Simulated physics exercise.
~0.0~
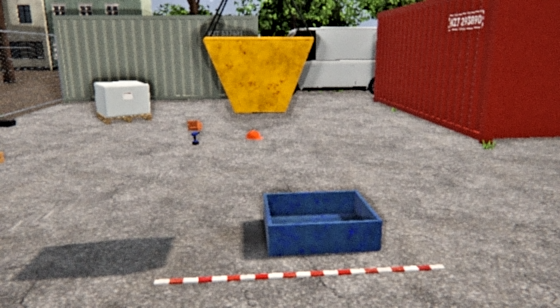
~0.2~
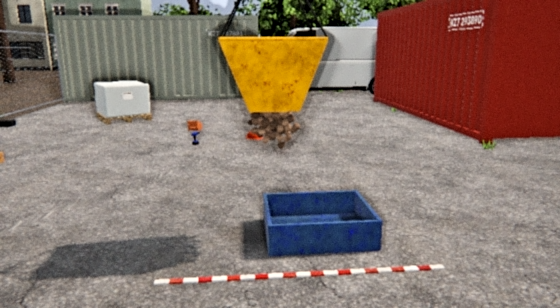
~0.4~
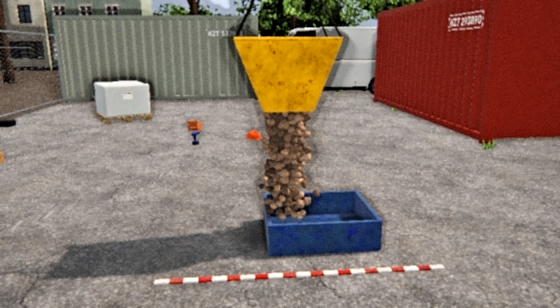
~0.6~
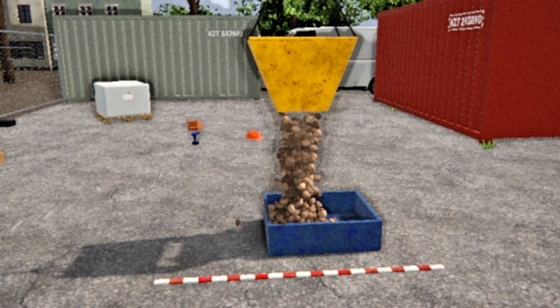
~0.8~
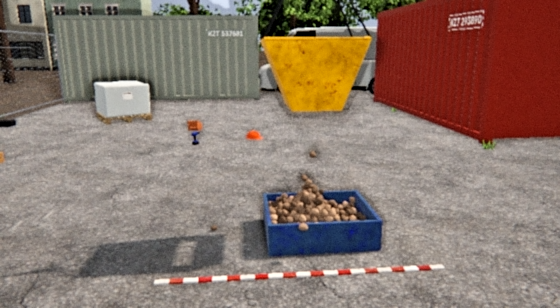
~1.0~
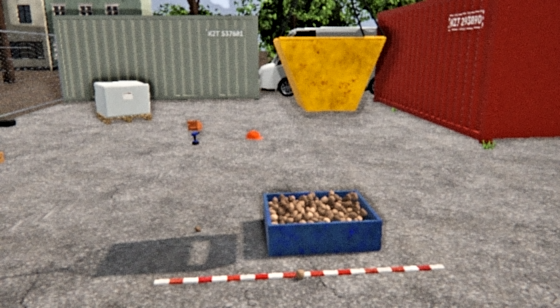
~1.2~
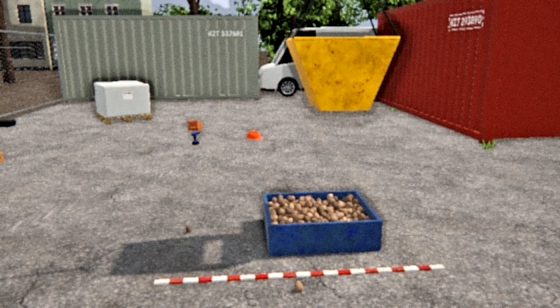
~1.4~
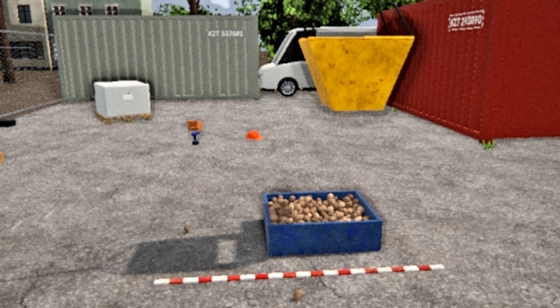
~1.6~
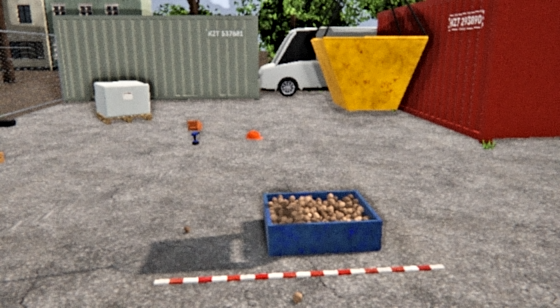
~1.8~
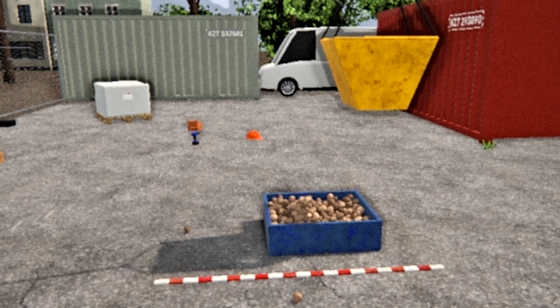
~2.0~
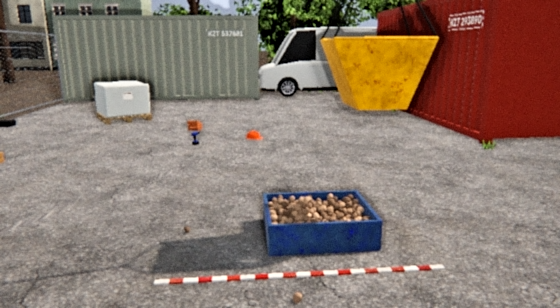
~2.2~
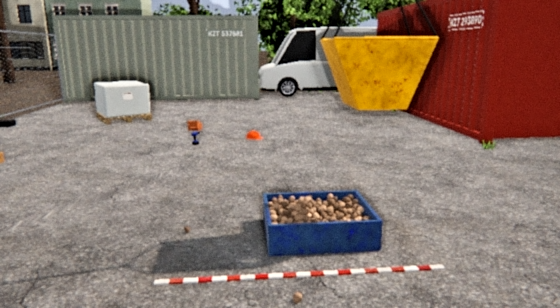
A paved yard is seen from the front and slightly above, with a grey-green container at the back left, a red one at the right, and a white block on a pallet. A yellow hopper hangs above an open blue bin, behind a red-and-white striped staff lying on the ground. Moving right, the hopper releases a column of brown, rounded stones that pours into the bin and heaps up. The emptied hopper drifts on, uncovering a white vehicle, and stops before the red container. The bin ends up full, with a couple of stray stones on the ground.
